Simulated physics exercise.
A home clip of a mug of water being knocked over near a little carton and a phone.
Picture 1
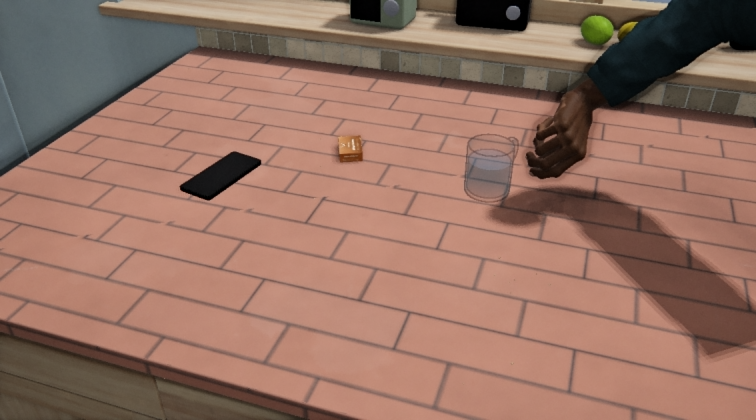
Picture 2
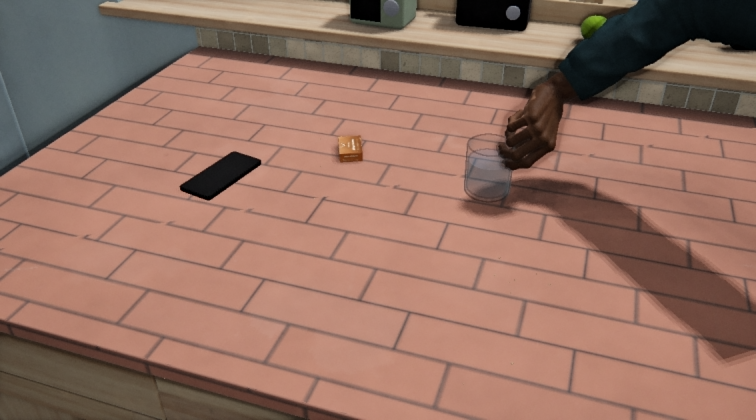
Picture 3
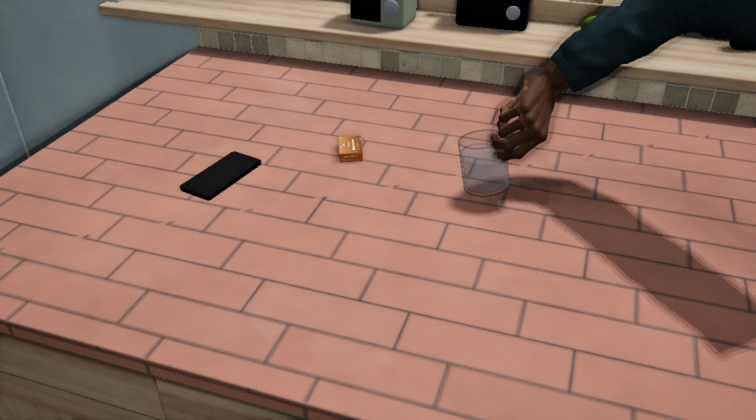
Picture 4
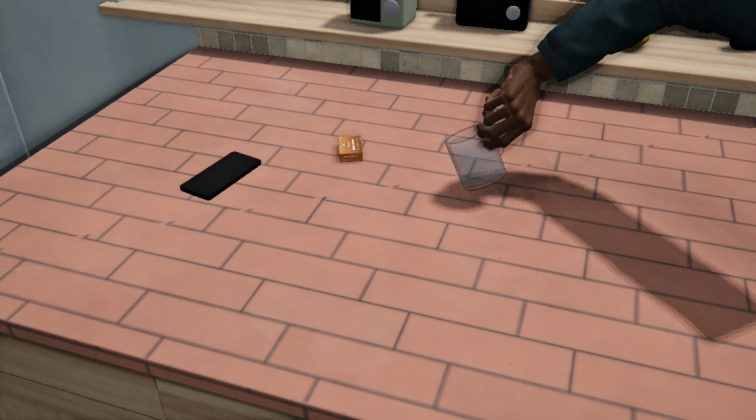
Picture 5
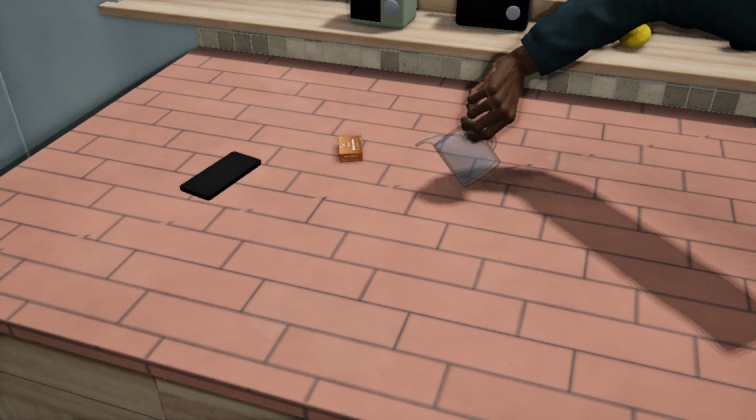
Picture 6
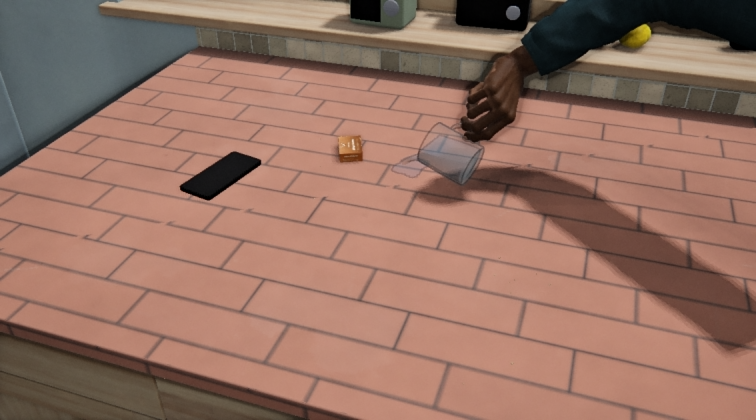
The clip shows a hand reaching from the right to a clear mug of water on a pink tiled counter and pushing it left; the mug tilts over and water starts spilling near a small orange carton and a black phone.
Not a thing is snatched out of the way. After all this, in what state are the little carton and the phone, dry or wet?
The little carton has got wet. The phone has got wet.
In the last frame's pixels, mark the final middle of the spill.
It settles with its centre at about (350, 125).
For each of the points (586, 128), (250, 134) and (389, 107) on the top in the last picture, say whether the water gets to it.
Taking them in order, I'd say safe, safe and covered.
Next, the puddle covers about as much as a plate; the little carton is in it; the phone is clear of it.
After that, the puddle covers about as much as a big tray; the little carton is in it; the phone is in it.
Finally, the puddle covers about as much as a big tray; the little carton is in it; the phone is in it.
